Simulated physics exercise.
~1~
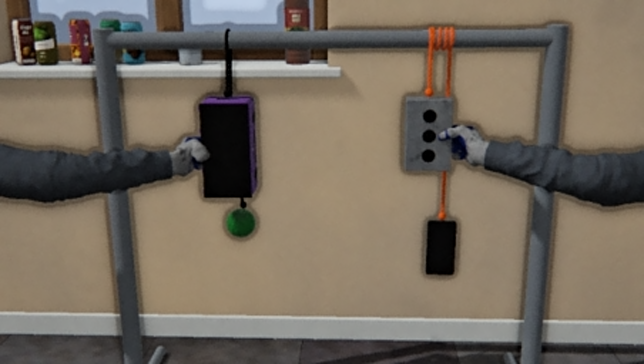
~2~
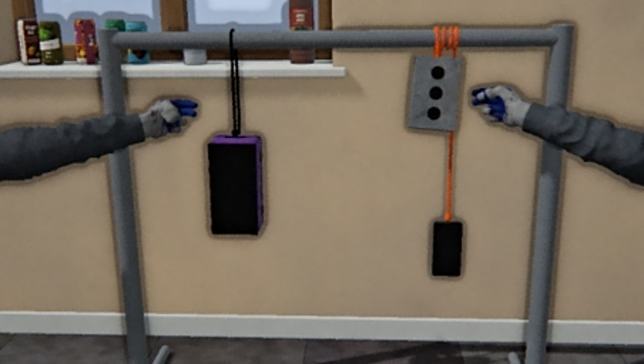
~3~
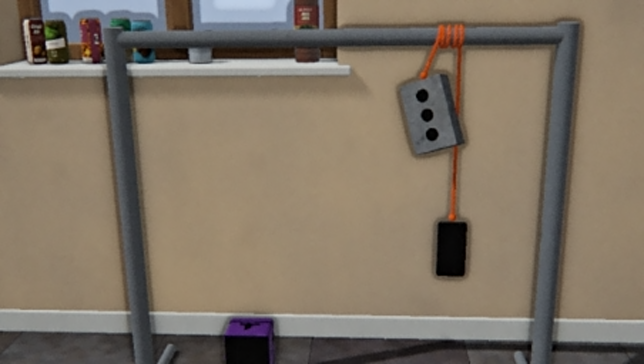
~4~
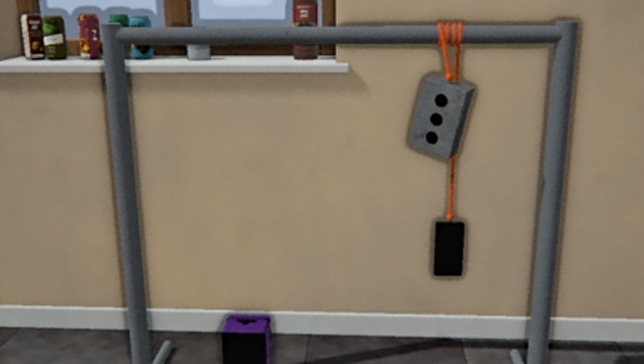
A purple case hanging on a black cord from a rail dropped to the floor after two gloved hands let go and drew back, while the gray paver beside it tilted on its orange cord and stayed hanging above a small black block.
